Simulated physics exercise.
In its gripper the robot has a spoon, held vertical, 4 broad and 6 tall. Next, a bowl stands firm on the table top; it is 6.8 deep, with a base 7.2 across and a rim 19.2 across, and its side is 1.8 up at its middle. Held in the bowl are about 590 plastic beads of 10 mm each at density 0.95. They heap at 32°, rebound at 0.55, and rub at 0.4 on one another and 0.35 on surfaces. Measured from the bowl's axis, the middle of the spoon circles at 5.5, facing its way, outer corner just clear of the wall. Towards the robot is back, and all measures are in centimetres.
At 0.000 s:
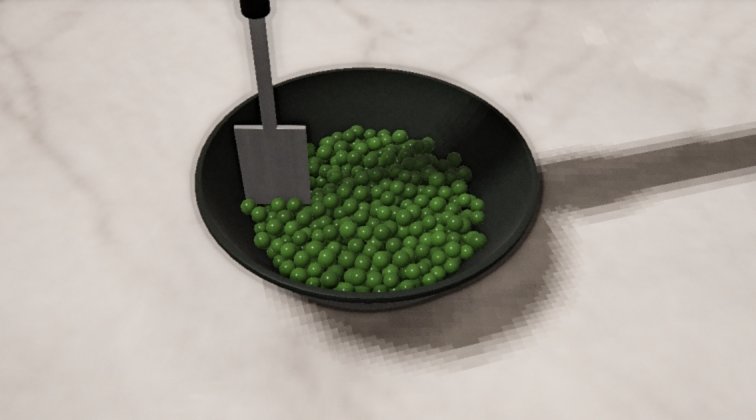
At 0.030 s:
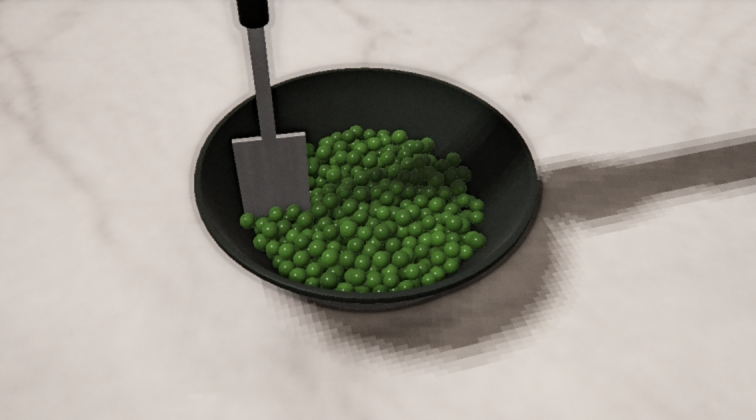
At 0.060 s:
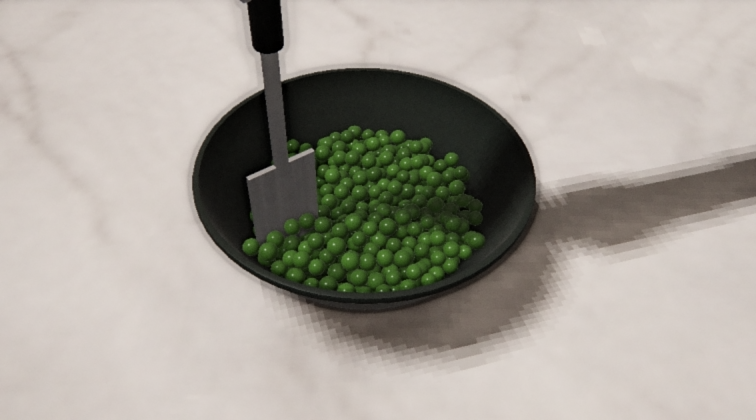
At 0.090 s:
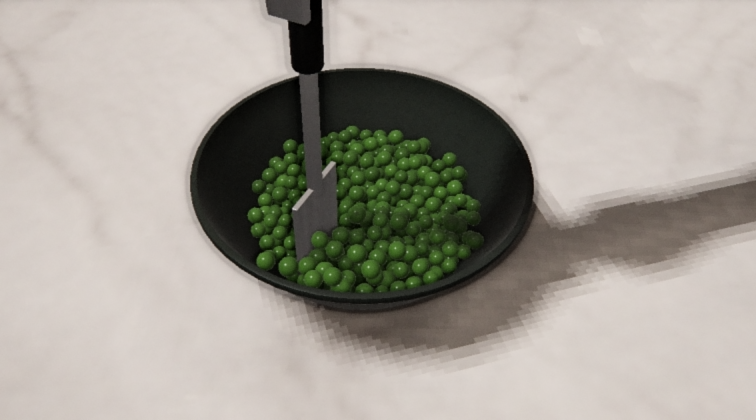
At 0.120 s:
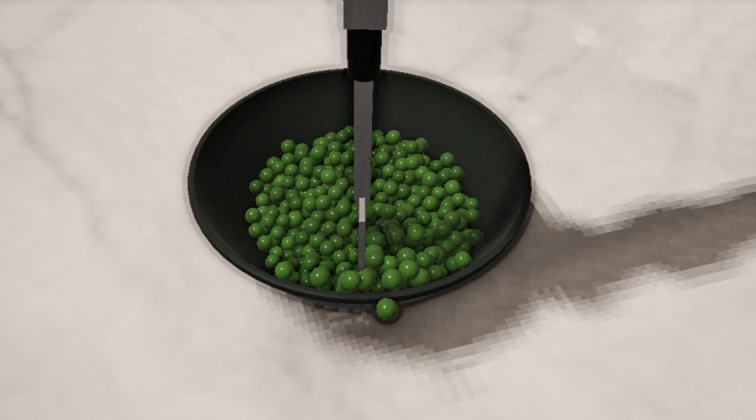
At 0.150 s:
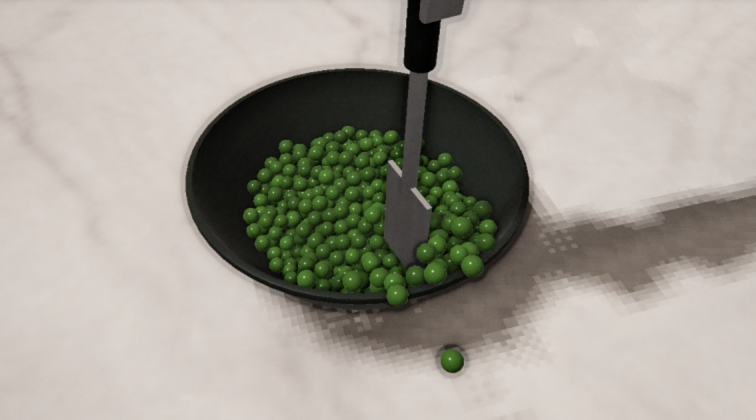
At first, a flat metal tool with a black handle stands upright at the left side of a dark bowl of green peas. It sweeps rightward through the near part of the heap, turning edge-on and pushing peas along. One pea goes over the near rim onto the pale marbled surface.
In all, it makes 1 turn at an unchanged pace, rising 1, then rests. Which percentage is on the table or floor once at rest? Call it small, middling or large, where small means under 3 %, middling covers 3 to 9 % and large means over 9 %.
I would call it large.
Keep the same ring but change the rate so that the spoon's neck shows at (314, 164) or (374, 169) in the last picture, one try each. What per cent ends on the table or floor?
It comes to close to 5 per cent and close to 10 per cent.
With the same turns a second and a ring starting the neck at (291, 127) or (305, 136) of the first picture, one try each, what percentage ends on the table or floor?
Close to 20 per cent for the first and close to 15 per cent for the second.
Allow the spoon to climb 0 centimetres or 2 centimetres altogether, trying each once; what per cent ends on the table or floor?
I'd reckon around 20 and 5 per cent.
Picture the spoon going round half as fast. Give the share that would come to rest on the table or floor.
Roughly 0 per cent.
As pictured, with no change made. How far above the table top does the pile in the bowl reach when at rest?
5.5 cm, roughly.
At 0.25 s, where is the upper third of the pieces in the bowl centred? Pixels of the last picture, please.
About pixel (391, 165).
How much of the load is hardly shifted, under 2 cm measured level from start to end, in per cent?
Near 75 per cent of the pieces.
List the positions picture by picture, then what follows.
The first frame shows spoon neck at (267, 105), 0° round; upper third of the load around (374, 205), from x 250 to 480, top at y 135; 592 in the bowl.
The second frame shows spoon neck at (266, 115), 10° round; upper third of the load around (374, 205), from x 250 to 475, top at y 135.
The third frame shows spoon neck at (279, 141), 36° round; upper third of the load around (371, 212), from x 250 to 475, top at y 135.
The fourth frame shows spoon neck at (313, 162), 63° round; upper third of the load around (374, 212), from x 255 to 475, top at y 135.
The fifth frame shows spoon neck at (362, 170), 90° round; upper third of the load around (387, 213), from x 255 to 475, top at y 135; 590 in the bowl, 2 in flight or on the tool.
The sixth frame shows spoon neck at (411, 161), 117° round; upper third of the load around (410, 211), from x 250 to 490, top at y 135; 587 in the bowl, 5 in flight or on the tool.
After 0.25 s, 207° round, highest piece 10 above the table; 559 in the bowl, 33 in flight or on the tool.
After 0.35 s, 297° round, highest piece 10 above the table; 535 in the bowl, 28 on the table or floor, 29 in flight or on the tool.
After 0.60 s, 0° round, highest piece 6 above the table; 518 in the bowl, 72 on the table or floor, 2 in flight or on the tool.
After 1.30 s, 0° round, highest piece 5 above the table; 518 in the bowl, 74 on the table or floor.
At rest, 518 in the bowl, 74 on the table or floor. That is 12 % on the table or floor.
